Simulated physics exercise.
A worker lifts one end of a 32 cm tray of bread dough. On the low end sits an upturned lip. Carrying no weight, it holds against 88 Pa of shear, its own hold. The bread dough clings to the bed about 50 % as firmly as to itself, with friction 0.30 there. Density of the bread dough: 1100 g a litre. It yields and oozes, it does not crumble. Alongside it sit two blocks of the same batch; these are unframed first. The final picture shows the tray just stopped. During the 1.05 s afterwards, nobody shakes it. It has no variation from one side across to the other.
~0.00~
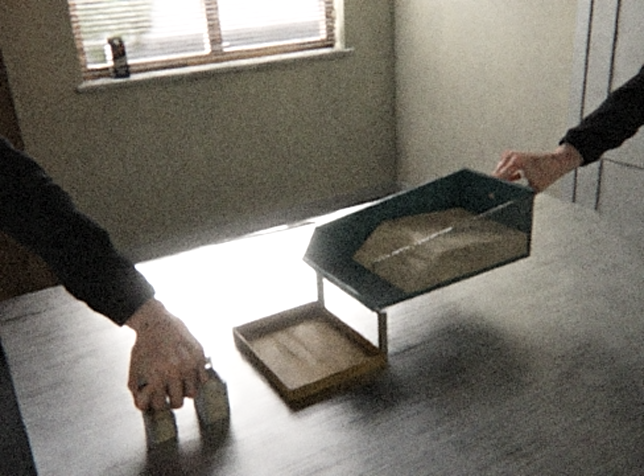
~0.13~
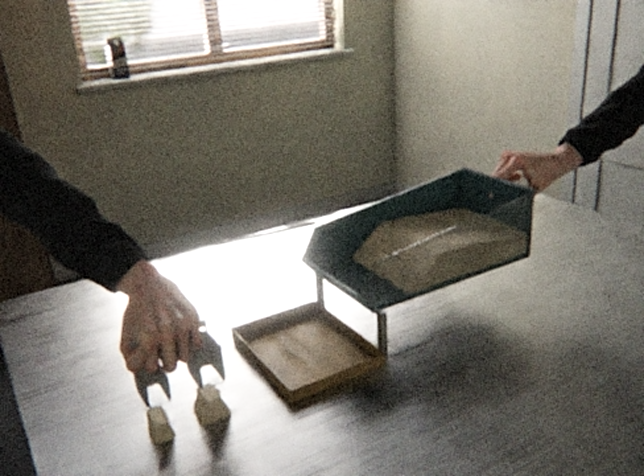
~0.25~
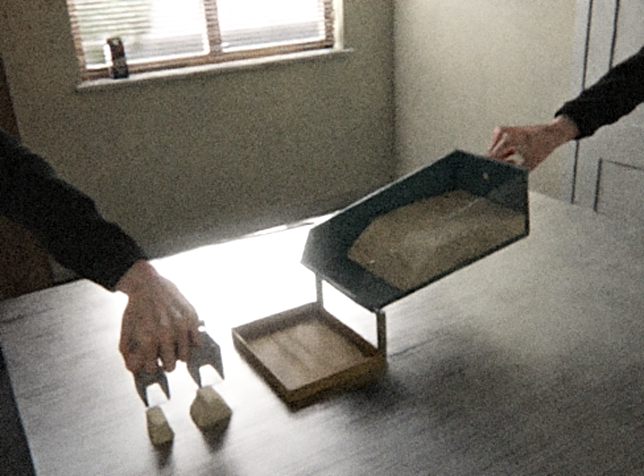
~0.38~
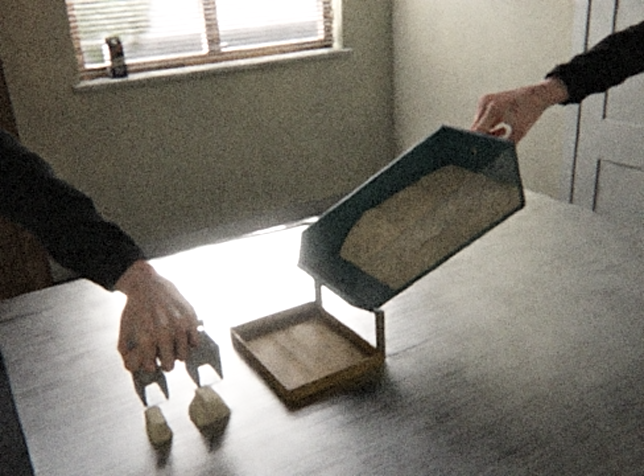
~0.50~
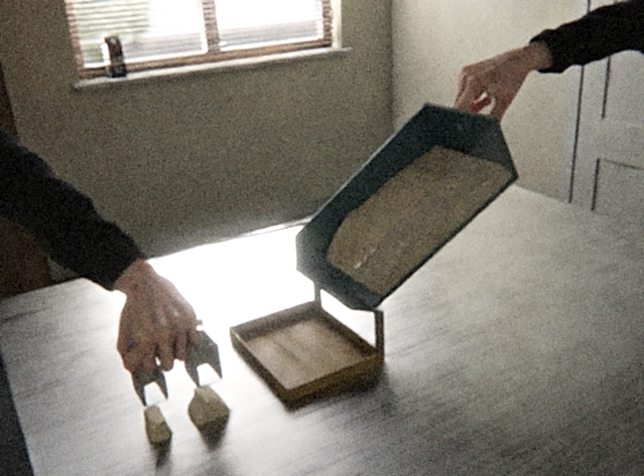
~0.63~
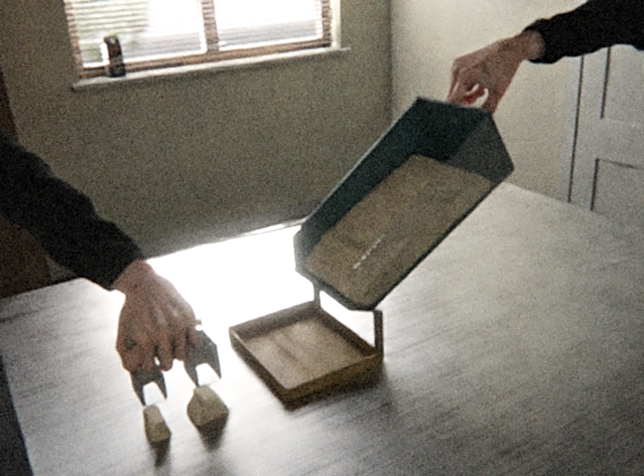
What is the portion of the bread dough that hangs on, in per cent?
About 37 %.
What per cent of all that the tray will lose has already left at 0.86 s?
Looks like roughly 40 %, give or take.
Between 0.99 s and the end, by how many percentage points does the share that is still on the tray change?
Some 22 per cent.
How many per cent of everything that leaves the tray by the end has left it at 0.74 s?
Around 0 per cent.
After 0.74 s, the tilt is 30 degrees and 97 % is on the bed.
After 0.86 s, the tilt is 30 degrees and 77 % is on the bed.
After 0.99 s, the tilt is 30 degrees and 58 % is on the bed.
After 1.12 s, the tilt is 30 degrees and 44 % is on the bed.
After 1.64 s, the tilt is 30 degrees and 37 % is on the bed.
